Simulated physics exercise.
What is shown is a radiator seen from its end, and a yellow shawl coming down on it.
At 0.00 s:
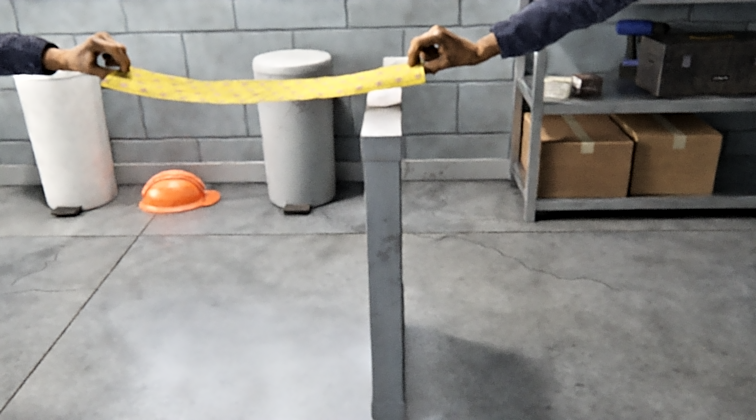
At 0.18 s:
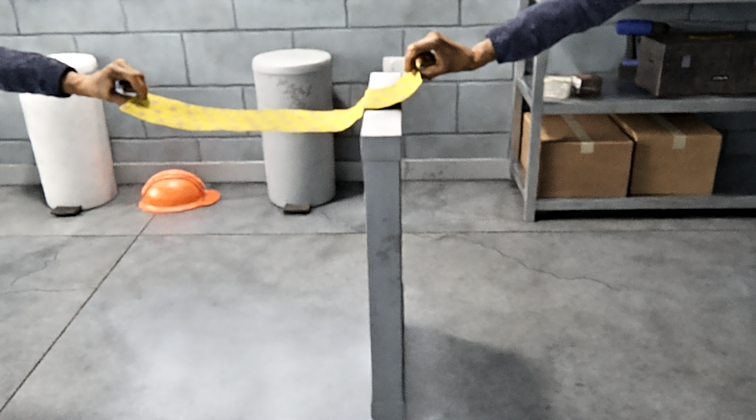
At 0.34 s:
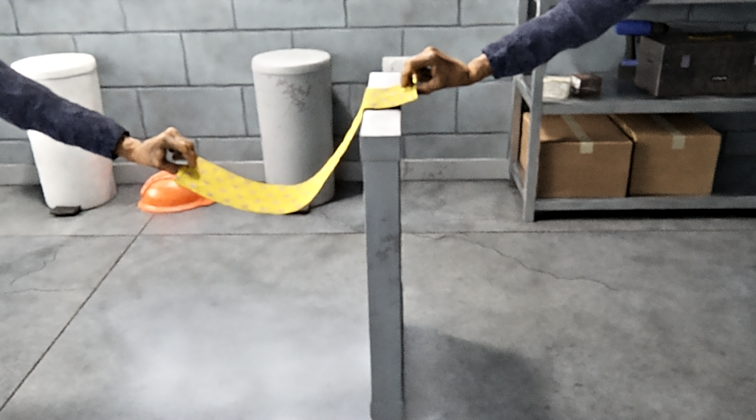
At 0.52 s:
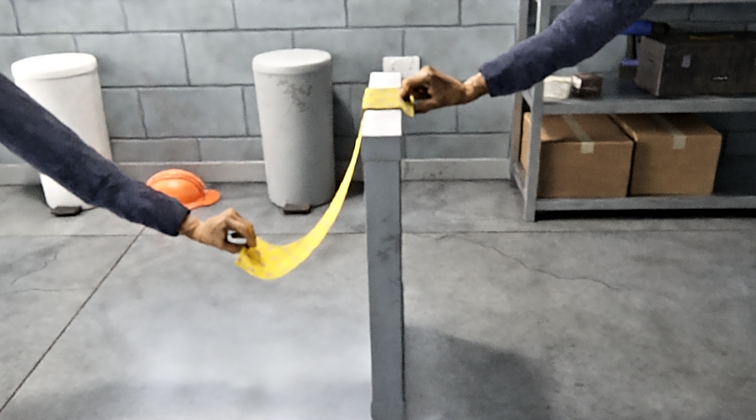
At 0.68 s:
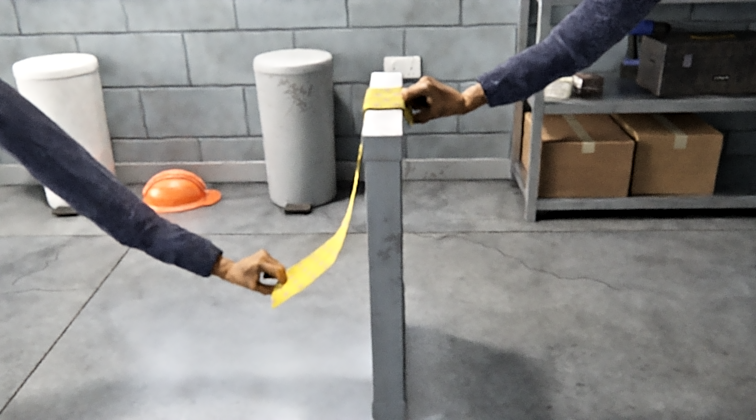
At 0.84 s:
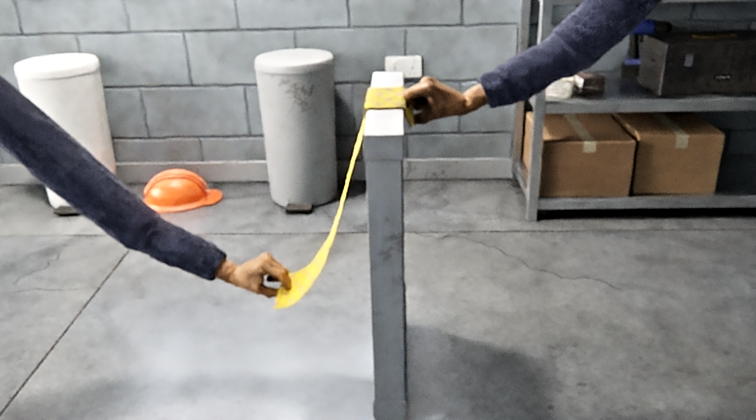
A yellow strip of cloth was stretched above a narrow gray upright by two hands, then laid across its top as the left hand drew its end far down and inward, the right lowering slightly.
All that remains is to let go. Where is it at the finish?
Off to the left.
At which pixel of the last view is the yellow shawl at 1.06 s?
You'd find it somewhere close to (343, 227).
After 1.06 s, shawl sliding left.
After 1.26 s, shawl clear of the top and falling near (343, 345).
After 1.46 s, shawl in a heap on the floor near (342, 376).
At rest, shawl in a heap on the floor near (343, 377). The yellow shawl slips off to the left.
